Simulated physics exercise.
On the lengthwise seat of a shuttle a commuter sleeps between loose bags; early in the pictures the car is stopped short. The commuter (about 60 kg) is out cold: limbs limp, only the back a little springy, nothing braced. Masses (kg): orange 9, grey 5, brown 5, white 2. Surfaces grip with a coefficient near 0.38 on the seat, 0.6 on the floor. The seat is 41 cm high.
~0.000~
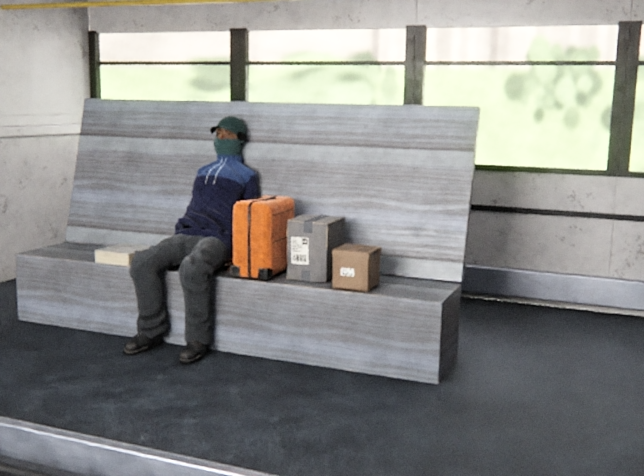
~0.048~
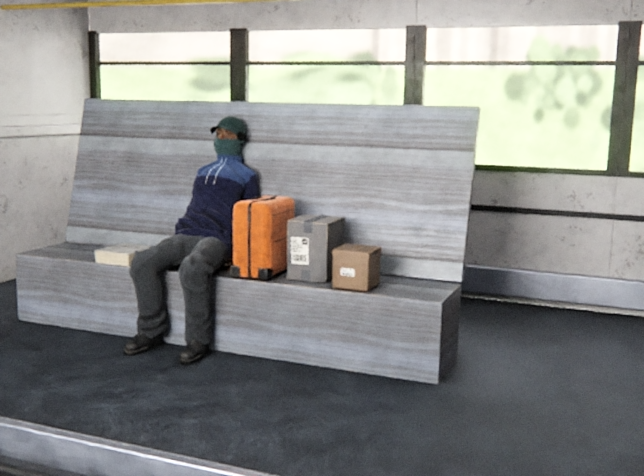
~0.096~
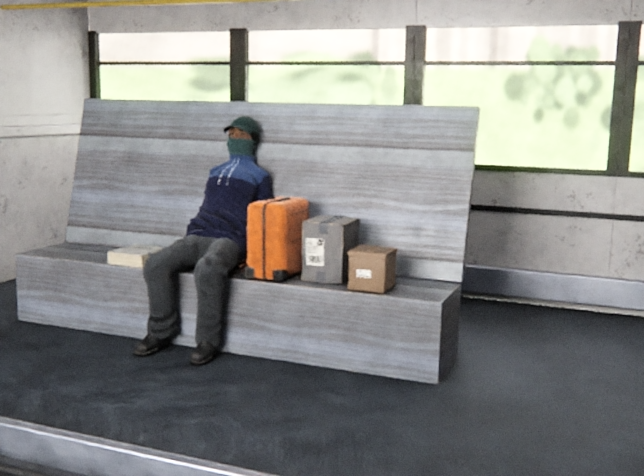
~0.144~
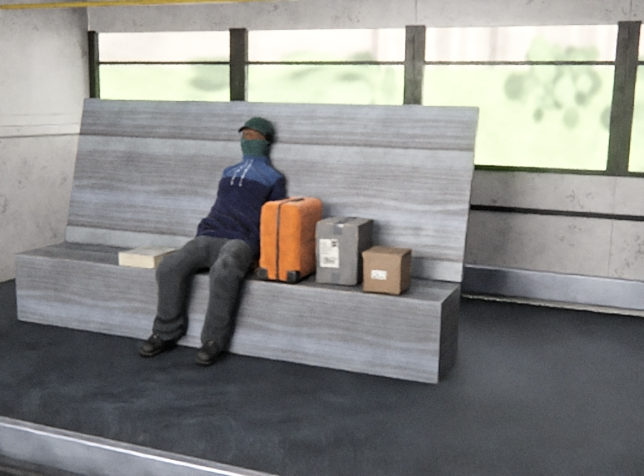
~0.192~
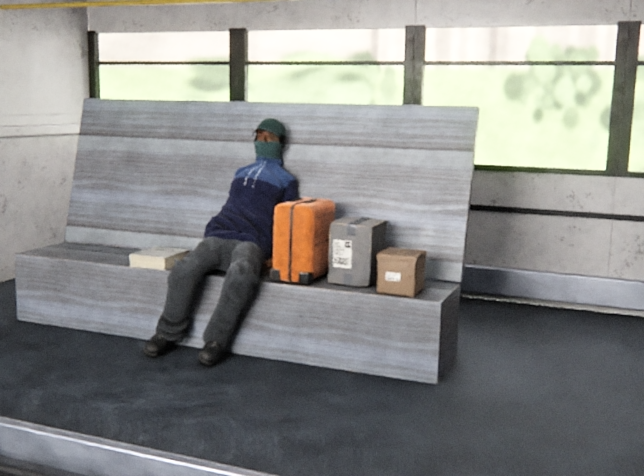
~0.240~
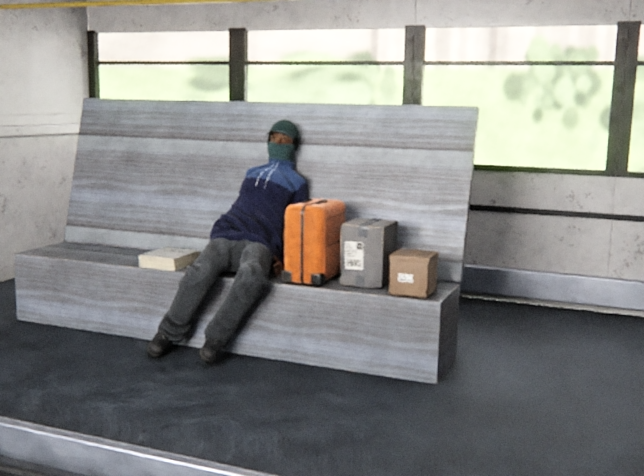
The clip shows a limp, seated figure in a cap and face covering on a long grey bench, motionless at first, then sliding right together with a white item, an orange suitcase and two boxes, the feet trailing behind.
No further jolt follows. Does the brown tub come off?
In the end the brown tub tumbles off.
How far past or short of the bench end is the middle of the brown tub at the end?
Some 30 cm past it.
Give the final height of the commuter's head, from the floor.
About 50 cm.
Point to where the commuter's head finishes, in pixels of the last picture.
At about (395, 264).
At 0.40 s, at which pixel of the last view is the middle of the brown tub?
Around (444, 276).
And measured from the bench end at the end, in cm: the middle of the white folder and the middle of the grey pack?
White folder 140 short, grey pack 10 short.
After 0.40 s the brown tub is 2 cm short of the bench end, tilted 0°, near (444, 276) in the last picture's view; the white folder 145 cm short of the bench end, tilted 0°.
After 0.65 s the brown tub is 11 cm past the bench end, tilted 70°, near (470, 299) in the last picture's view.
After 1.05 s the brown tub is 28 cm past the bench end, tilted 160°, near (500, 360) in the last picture's view.
Final state at 1.5 s, orange case stays on; grey pack stays on; brown tub drops off; white folder stays on; commuter's hips keep to the seat.
